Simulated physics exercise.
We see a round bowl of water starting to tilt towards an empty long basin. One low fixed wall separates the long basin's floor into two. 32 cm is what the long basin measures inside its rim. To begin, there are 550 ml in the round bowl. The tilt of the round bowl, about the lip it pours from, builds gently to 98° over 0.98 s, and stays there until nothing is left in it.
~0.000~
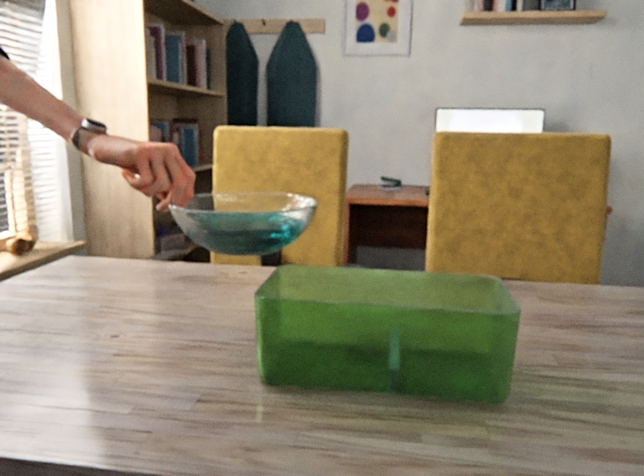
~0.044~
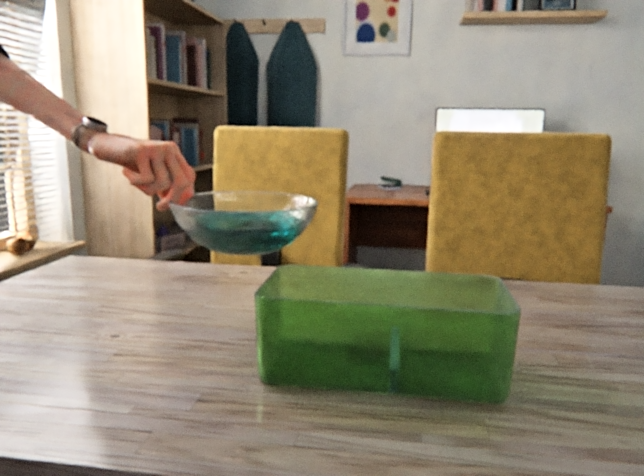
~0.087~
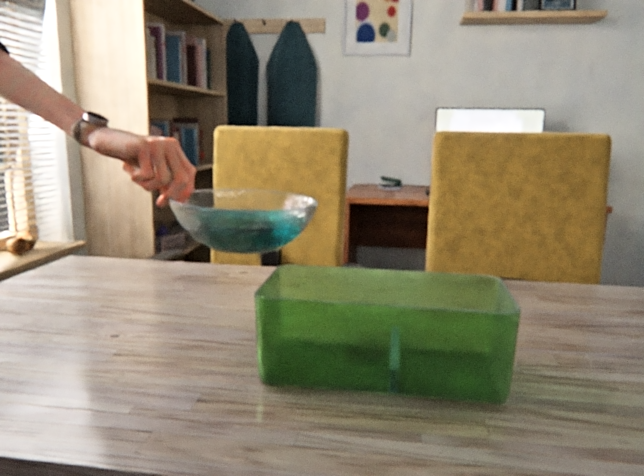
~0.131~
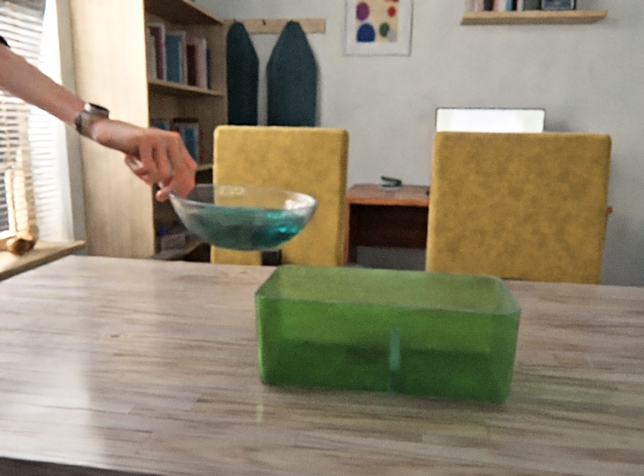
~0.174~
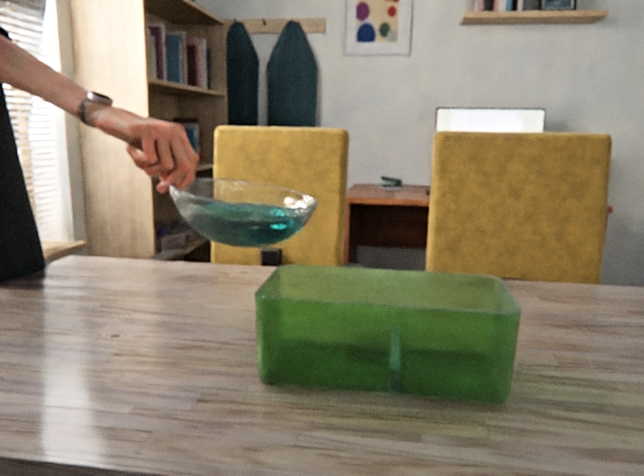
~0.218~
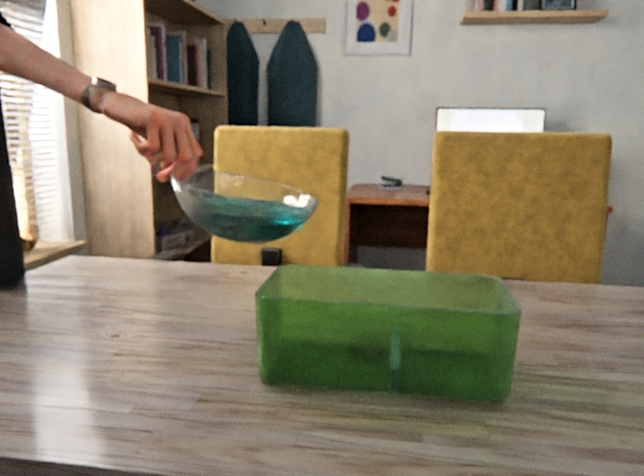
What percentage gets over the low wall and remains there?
41 %.
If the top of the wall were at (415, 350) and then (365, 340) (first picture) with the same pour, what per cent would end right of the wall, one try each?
10 per cent first, 85 per cent second.
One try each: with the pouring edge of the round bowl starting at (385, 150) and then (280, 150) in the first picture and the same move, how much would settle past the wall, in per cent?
65 and 10 %.
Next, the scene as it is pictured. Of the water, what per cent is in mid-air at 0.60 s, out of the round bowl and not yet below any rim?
Near 50 per cent at that time.
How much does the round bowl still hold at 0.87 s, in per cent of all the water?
I'd say some 0 per cent remains.
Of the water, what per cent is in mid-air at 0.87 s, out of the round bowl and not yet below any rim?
Some 9 % is up in the air.
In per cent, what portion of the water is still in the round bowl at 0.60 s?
Around 44 percent.
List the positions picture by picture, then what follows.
In the first frame, tilt 0°; pouring edge (316, 206); surface from (188, 219) to (305, 223); the long basin's rim runs from (268, 281) to (509, 295); the wall's top is at (395, 347).
In the second frame, tilt 0°; pouring edge (316, 206); surface from (189, 218) to (305, 223).
In the third frame, tilt 2°; pouring edge (316, 206); surface from (189, 216) to (305, 222).
In the fourth frame, tilt 4°; pouring edge (316, 206); surface from (189, 212) to (307, 220).
In the fifth frame, tilt 7°; pouring edge (316, 206); surface from (191, 208) to (308, 217).
In the sixth frame, tilt 11°; pouring edge (316, 206); surface from (192, 202) to (309, 213).
Then, 0.60 s in, the tilt is 65° and 43 per cent is still to pour, 7 is left of the wall and 0 right of it.
Then, 0.87 s in, the tilt is 95° and 0 per cent is still to pour, 47 is left of the wall and 44 right of it.
Then, 1.16 s in, the tilt is 98° and 0 per cent is still to pour, 57 is left of the wall and 42 right of it.
Then, 1.48 s in, the tilt is 98° and 0 per cent is still to pour, 57 is left of the wall and 41 right of it.
Finally, 57 per cent lies left of the wall, 41 right of it and 2 outside.
